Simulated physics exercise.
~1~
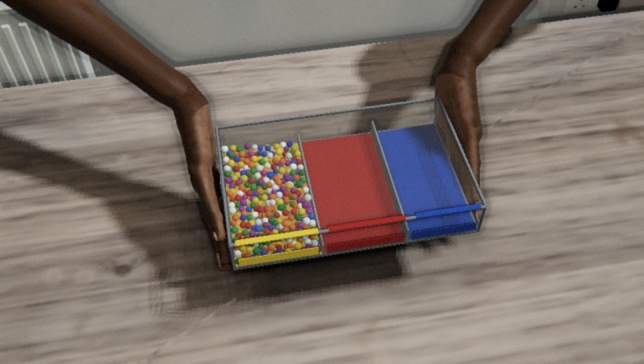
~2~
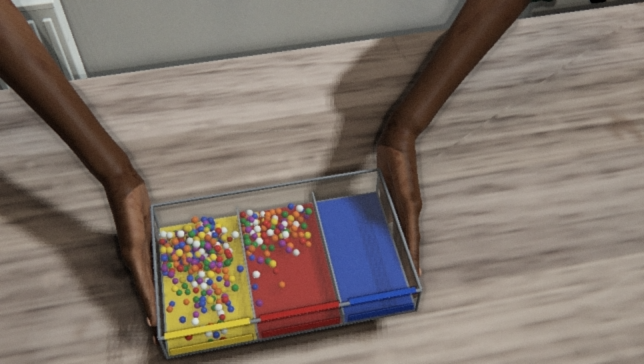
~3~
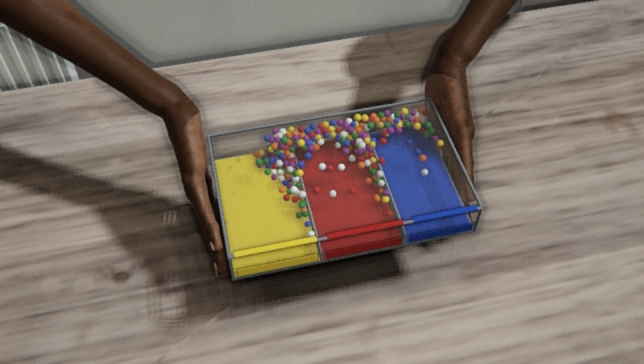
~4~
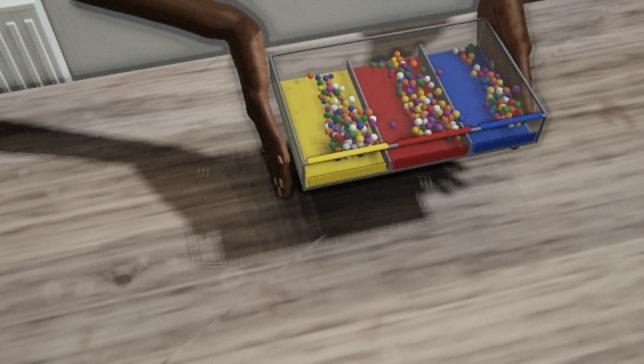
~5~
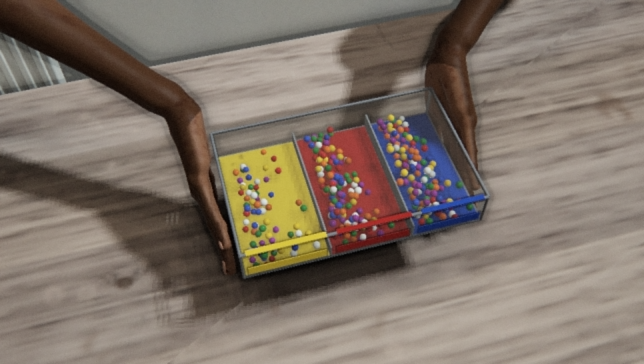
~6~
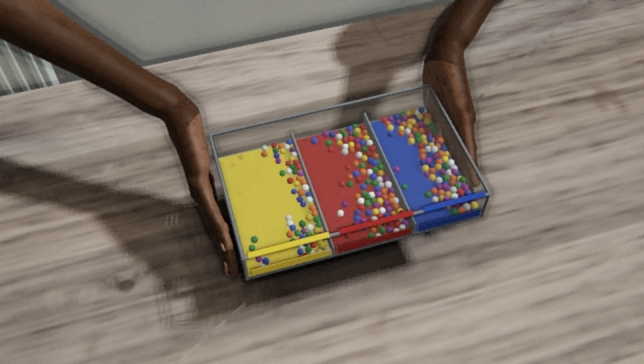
Colourful beads in a clear lidded box spilling from the yellow section into red and blue as two hands shake it, ending spread across all three.
